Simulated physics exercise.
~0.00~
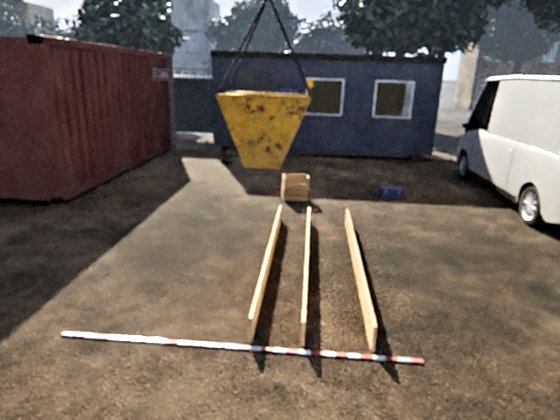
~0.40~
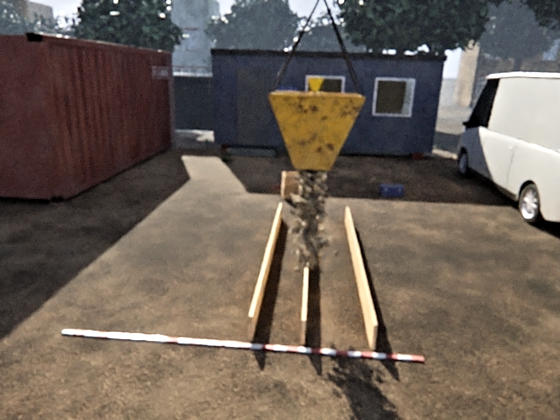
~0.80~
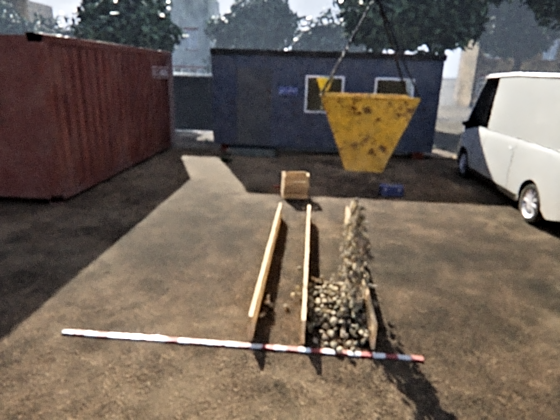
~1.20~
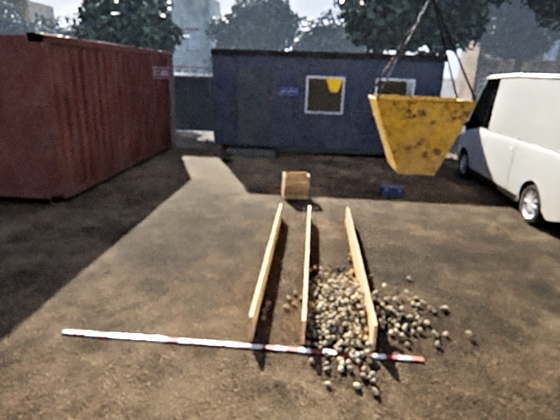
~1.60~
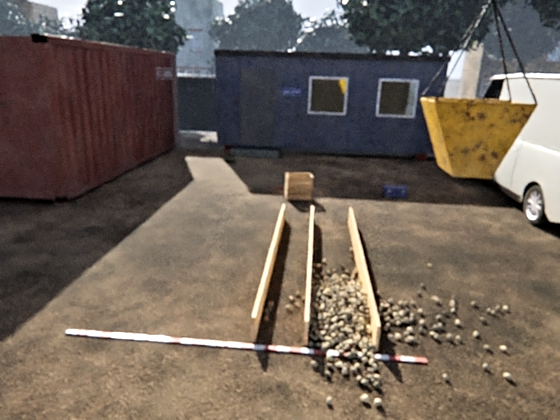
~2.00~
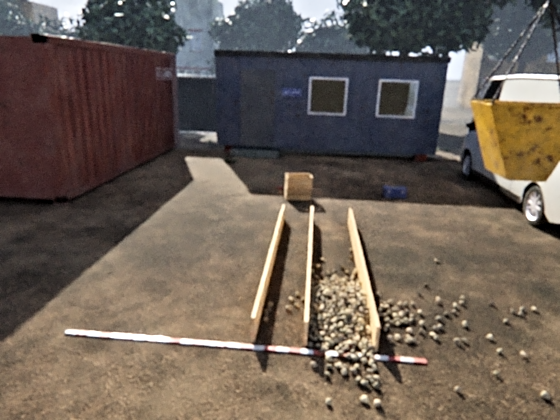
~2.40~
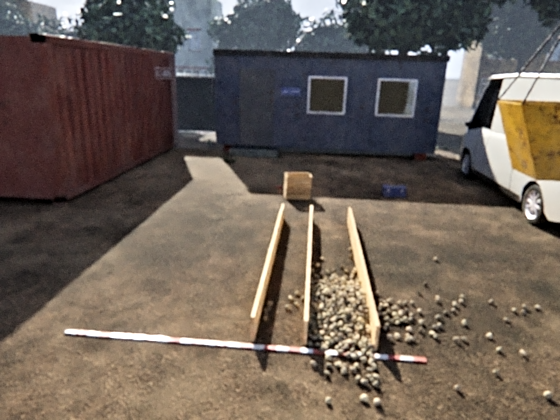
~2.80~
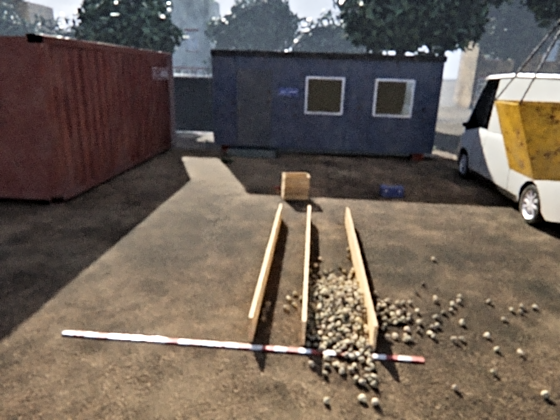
A yellow skip hanging from a crane moved rightwards and dropped its stones over three wooden boards, emptying as it went. Most piled up in the right bay, some scattered beyond the right board, and the skip ended in front of the white van.
